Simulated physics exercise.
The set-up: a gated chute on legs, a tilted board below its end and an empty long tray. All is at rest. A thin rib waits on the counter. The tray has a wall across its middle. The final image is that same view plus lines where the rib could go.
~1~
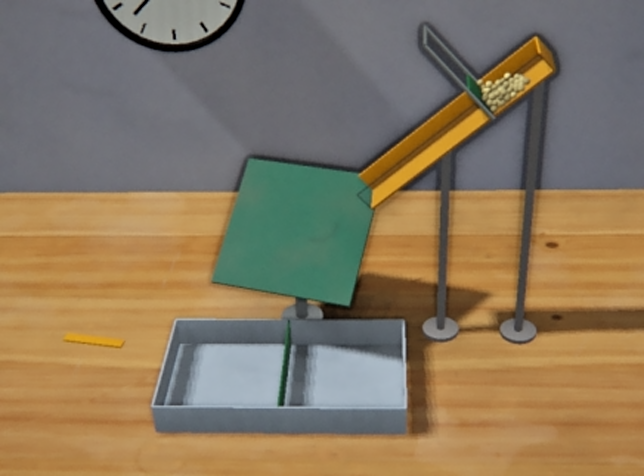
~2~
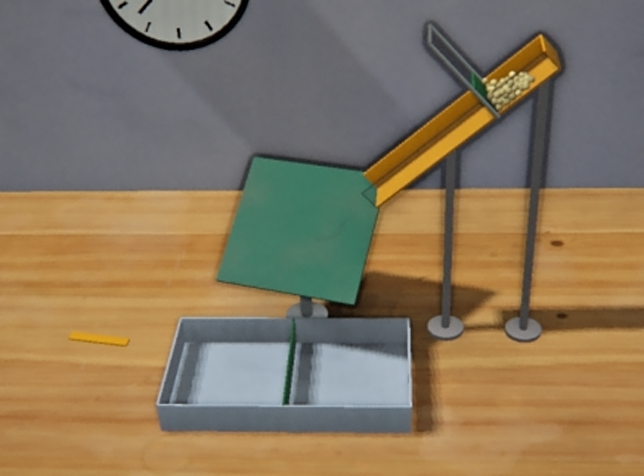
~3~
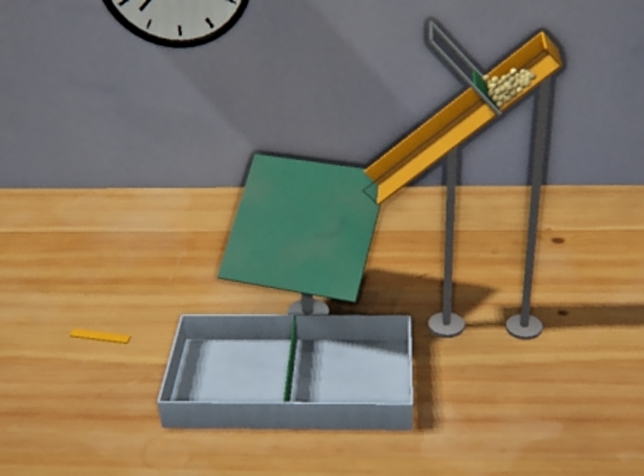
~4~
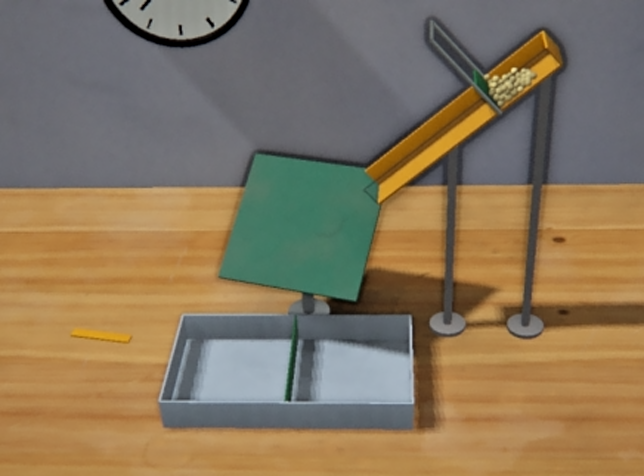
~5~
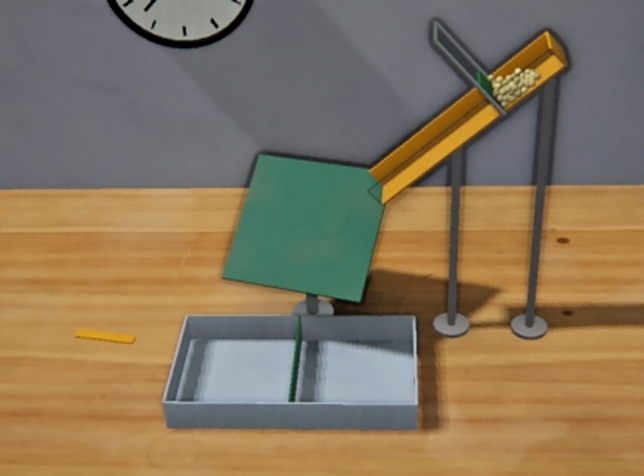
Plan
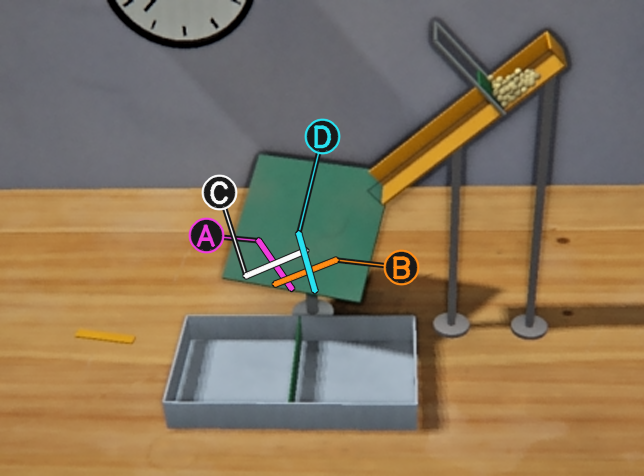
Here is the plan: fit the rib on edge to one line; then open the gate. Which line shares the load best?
The answer is line A.
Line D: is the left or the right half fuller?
More lands on the right.
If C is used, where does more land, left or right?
More lands on the left.
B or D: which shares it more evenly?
Here it is line D.
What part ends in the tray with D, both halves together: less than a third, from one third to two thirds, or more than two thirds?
It is more than two thirds.
On the marked copy, line A from (258, 240) to (291, 288); line B from (336, 260) to (275, 284); line C from (305, 250) to (246, 275); line D from (298, 233) to (314, 290).
With A, of what is caught, close to half in the left half, close to half in the right.
With B, of what is caught, all but a few in the left half, only a few in the right.
With C, of what is caught, all but a few in the left half, a small share in the right.
With D, of what is caught, close to a quarter in the left half, the bulk in the right.
